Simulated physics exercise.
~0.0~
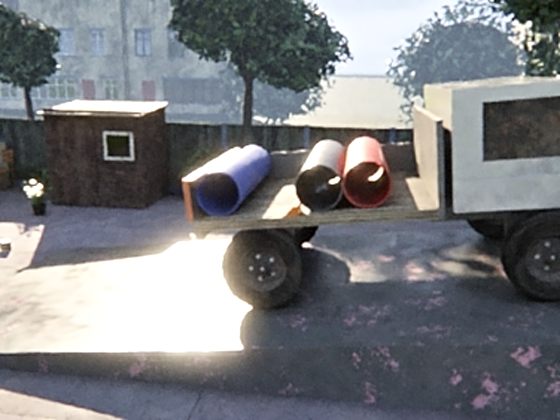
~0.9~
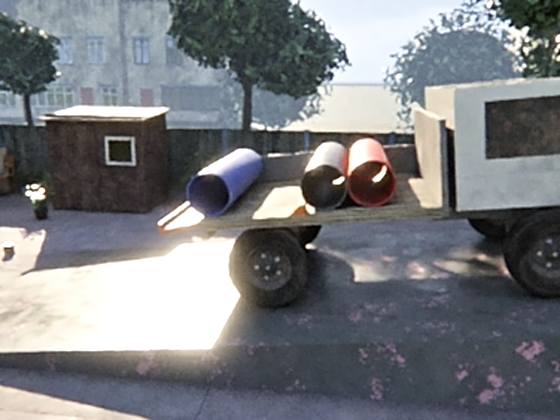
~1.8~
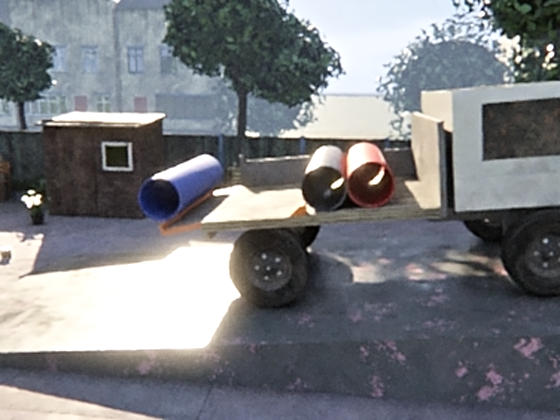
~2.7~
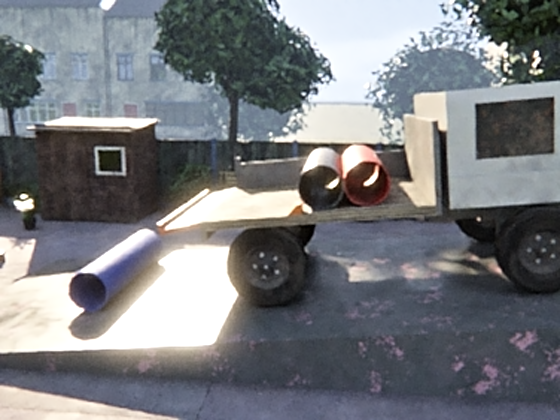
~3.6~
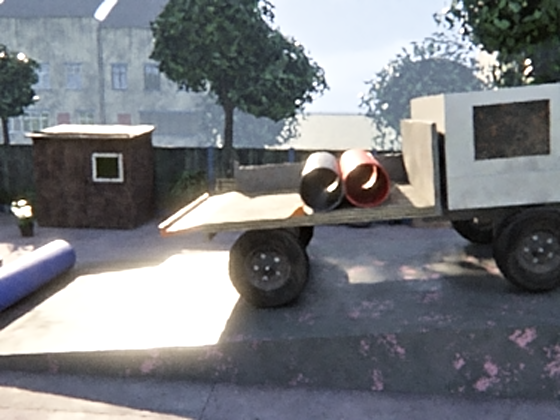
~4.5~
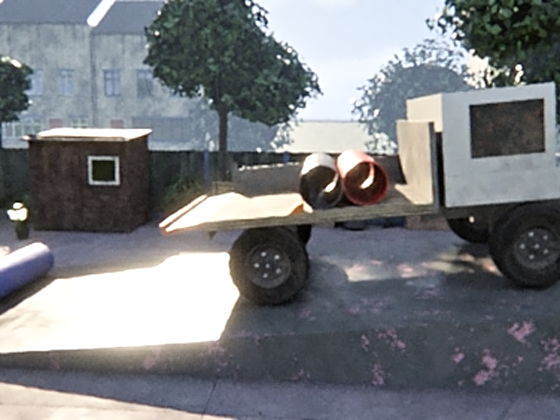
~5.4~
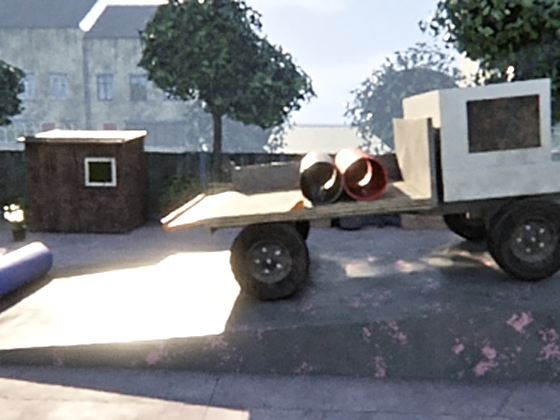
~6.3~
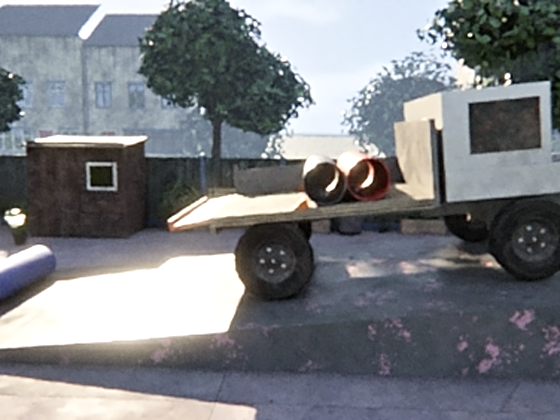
A blue pipe rolls left off the lowered tailgate onto the ground; the red one stays.
